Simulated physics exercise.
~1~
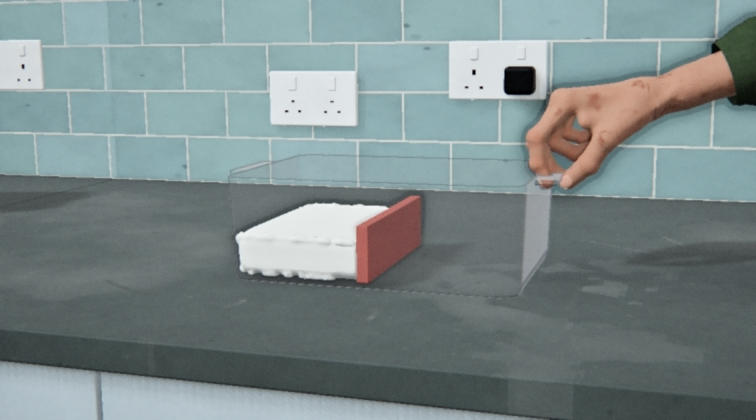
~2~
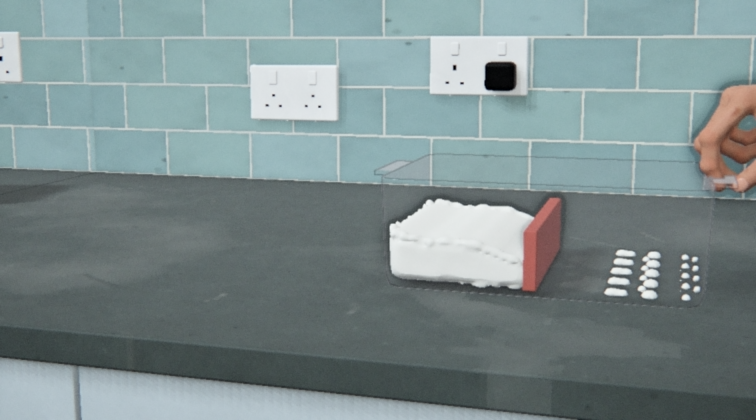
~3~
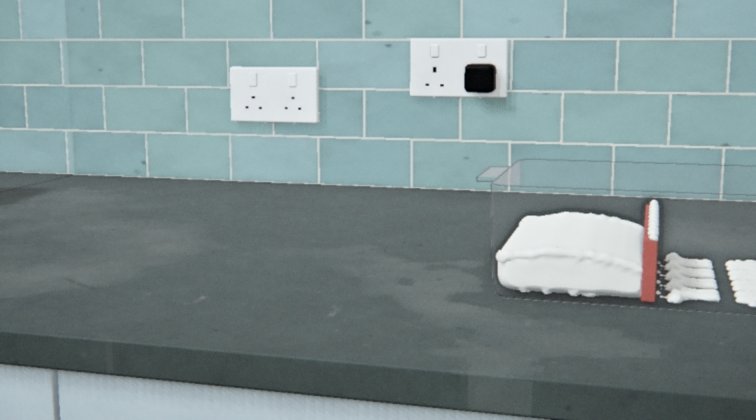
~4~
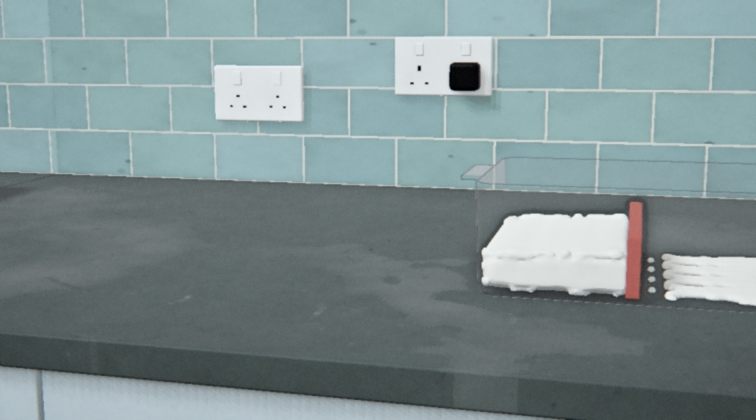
A dark grey kitchen counter runs before pale teal brick-shaped tiles and white wall sockets, one holding a black plug, seen from the front and slightly above. On it sits a clear oblong tub split by a low red wall, with thick white milk filling the left side and the right side empty. A hand gripping the tub's right end pulls it to the right, and the milk surges as white blobs appear beyond the wall. The tub slides farther right and the hand leaves view. Finally the tub rests, most milk still left of the wall, with a little lying in streaks and drops on the right.
